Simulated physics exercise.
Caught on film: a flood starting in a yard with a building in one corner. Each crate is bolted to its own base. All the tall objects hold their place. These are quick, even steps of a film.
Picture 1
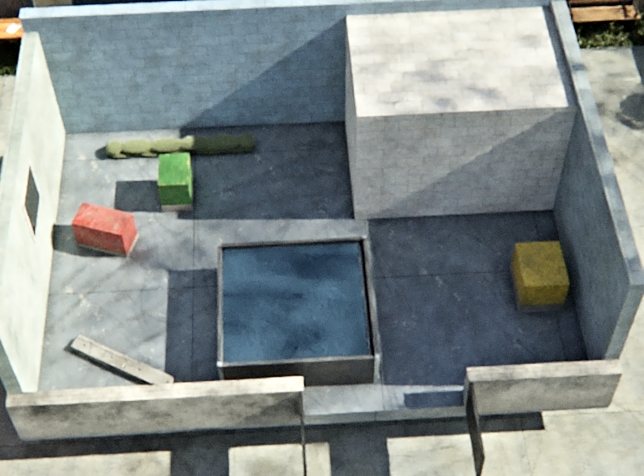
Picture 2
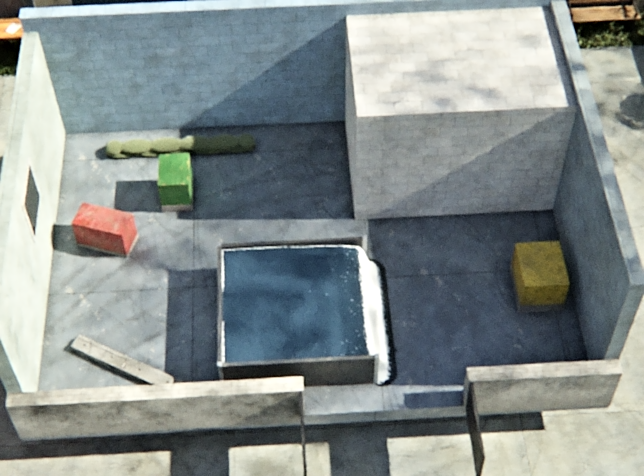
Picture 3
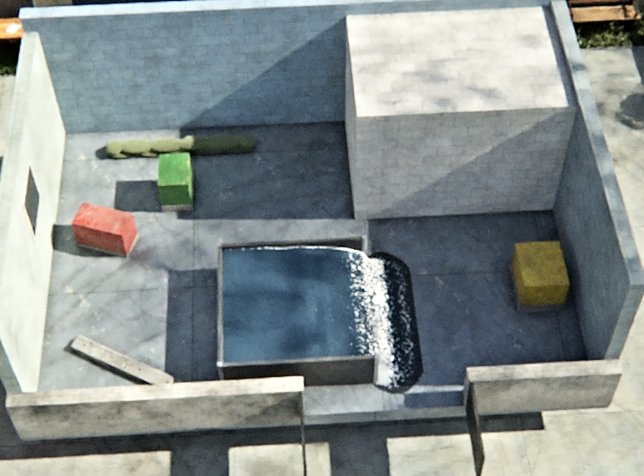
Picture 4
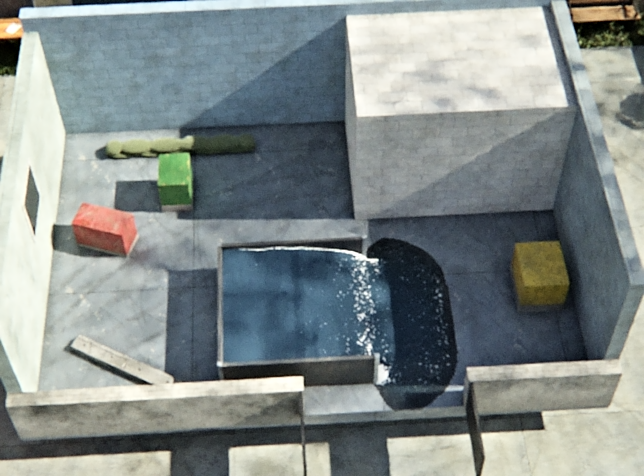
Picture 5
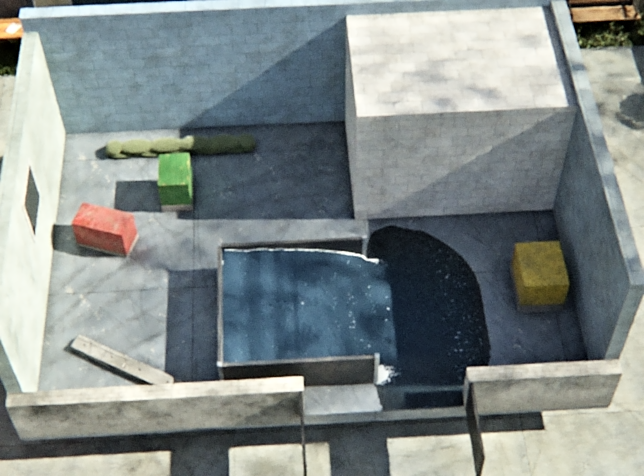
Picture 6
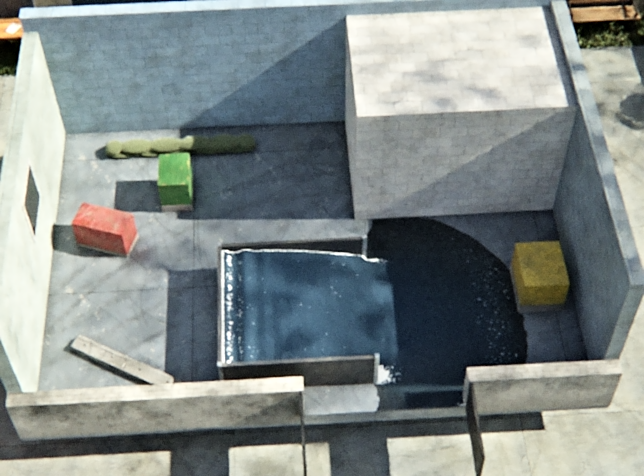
Water pouring from the right side of an open tank in a walled yard, spreading darkly across the floor toward a yellow block.
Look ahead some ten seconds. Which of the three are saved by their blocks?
In the end: The green crate stays dry; the red crate gets wet; the yellow crate gets wet.
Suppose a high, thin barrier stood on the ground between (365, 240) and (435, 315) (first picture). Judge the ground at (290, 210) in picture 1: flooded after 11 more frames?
Verdict: Under water.
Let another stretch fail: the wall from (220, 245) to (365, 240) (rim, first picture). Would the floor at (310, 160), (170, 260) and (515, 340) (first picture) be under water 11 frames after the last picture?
In turn: Covered, not flooded, dry.
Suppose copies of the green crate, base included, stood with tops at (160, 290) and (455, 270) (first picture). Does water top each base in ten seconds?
In that order: Keeps dry, takes water.
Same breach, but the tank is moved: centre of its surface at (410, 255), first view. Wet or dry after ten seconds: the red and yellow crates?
Then: Red ends up wet, yellow is wetted.
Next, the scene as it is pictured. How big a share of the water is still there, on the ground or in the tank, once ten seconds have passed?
Roughly 74 per cent.
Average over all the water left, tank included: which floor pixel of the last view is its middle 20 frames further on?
Roughly at (446, 307).
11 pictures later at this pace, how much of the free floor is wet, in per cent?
Near 30 in a hundred.
A moment on, water covers 30 % of the floor; the green crate not reached, the red crate not reached, the yellow crate water round its plinth.
Next, water covers 30 % of the floor; the green crate not reached, the red crate not reached, the yellow crate water round its plinth.
Then, water covers 30 % of the floor; the green crate not reached, the red crate not reached, the yellow crate water round its plinth.
Later, water covers 55 % of the floor; the green crate water round its plinth, the red crate water round its plinth, the yellow crate water round its plinth.
In the end, water covers 85 % of the floor; the green crate stayed above the water, the red crate was topped, the yellow crate was topped.
